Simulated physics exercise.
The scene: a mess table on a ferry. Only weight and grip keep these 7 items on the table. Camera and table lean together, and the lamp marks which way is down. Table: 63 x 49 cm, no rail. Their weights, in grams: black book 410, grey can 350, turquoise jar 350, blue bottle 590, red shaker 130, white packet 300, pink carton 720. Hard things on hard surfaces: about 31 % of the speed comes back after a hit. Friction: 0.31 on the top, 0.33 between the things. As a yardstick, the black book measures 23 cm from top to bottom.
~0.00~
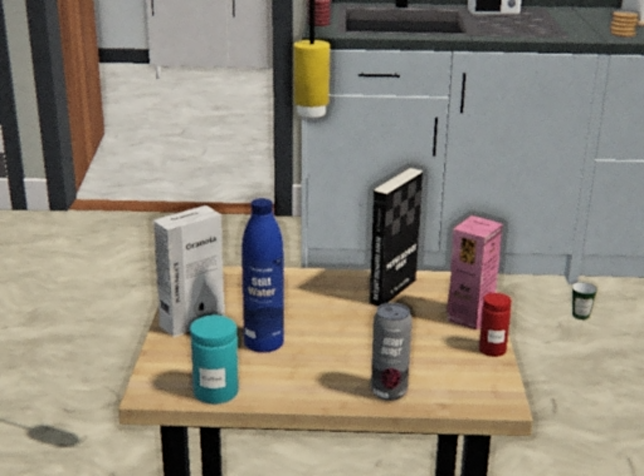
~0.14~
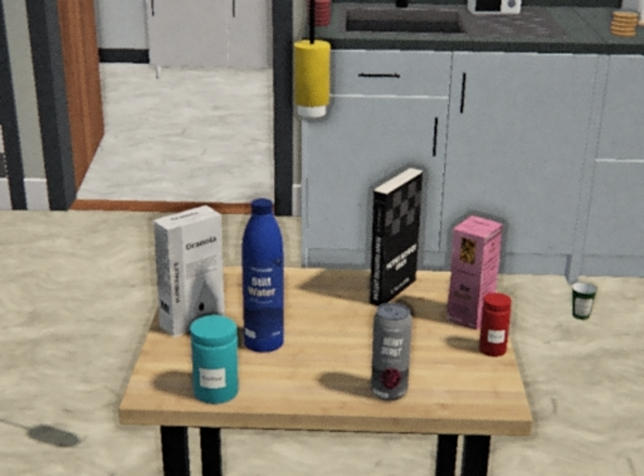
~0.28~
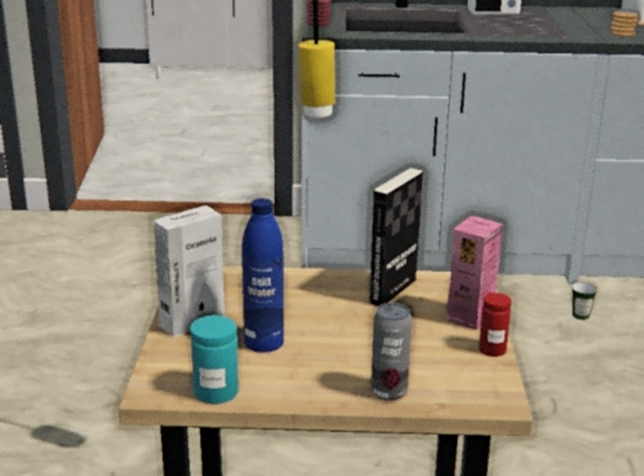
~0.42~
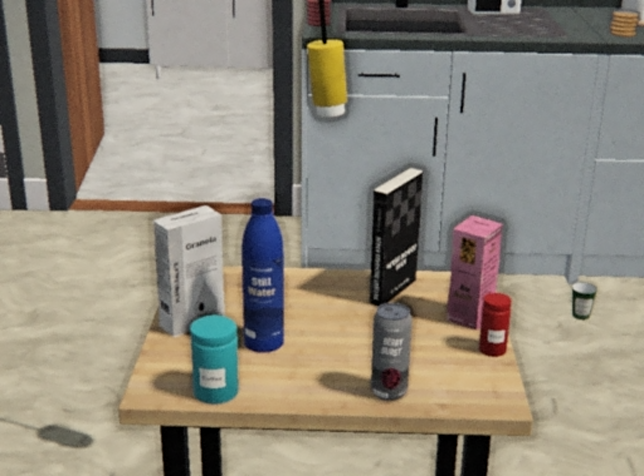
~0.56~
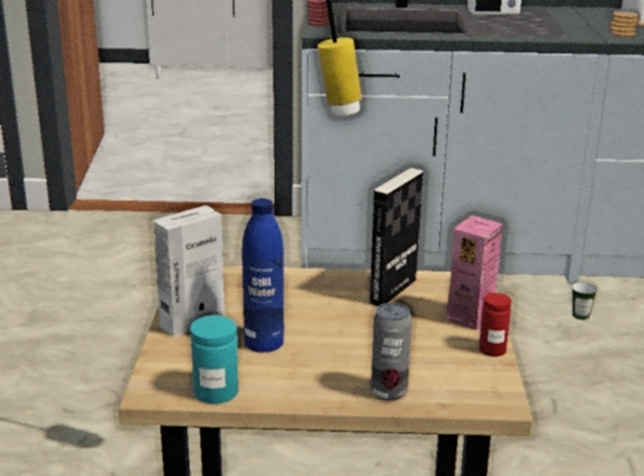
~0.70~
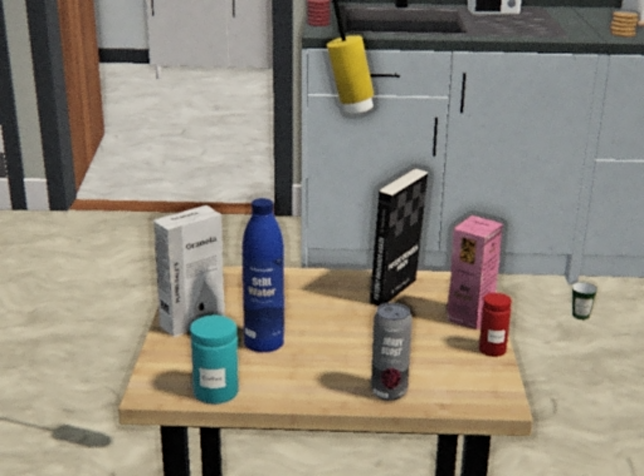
In a kitchen-like cabin, a blue bottle, black book, jar, can, shaker, packet and carton stand on a wooden table while a yellow cylinder hangs straight behind. The cylinder then swings gradually to the right, ending at a slant, and the black book leans very slightly right as the other tabletop things stay put.
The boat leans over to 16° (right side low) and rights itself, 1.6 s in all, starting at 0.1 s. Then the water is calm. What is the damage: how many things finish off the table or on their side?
Things lost: Exactly two.
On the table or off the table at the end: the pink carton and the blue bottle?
The pink carton finishes off the table; the blue bottle is still on the table.
By 1.30 s, boat heeled 8°, right side down; pink carton now off the table; black book rocked 70° off its seat near (474, 287).
By 1.70 s, boat level; black book on its side near (485, 306).
When it is over (2.2 s), off the table, pink carton; lying over on the table, black book; the other 5 within 5 cm of the start. End places, in pixels of the last picture, black book near (485, 306), grey can near (391, 353).
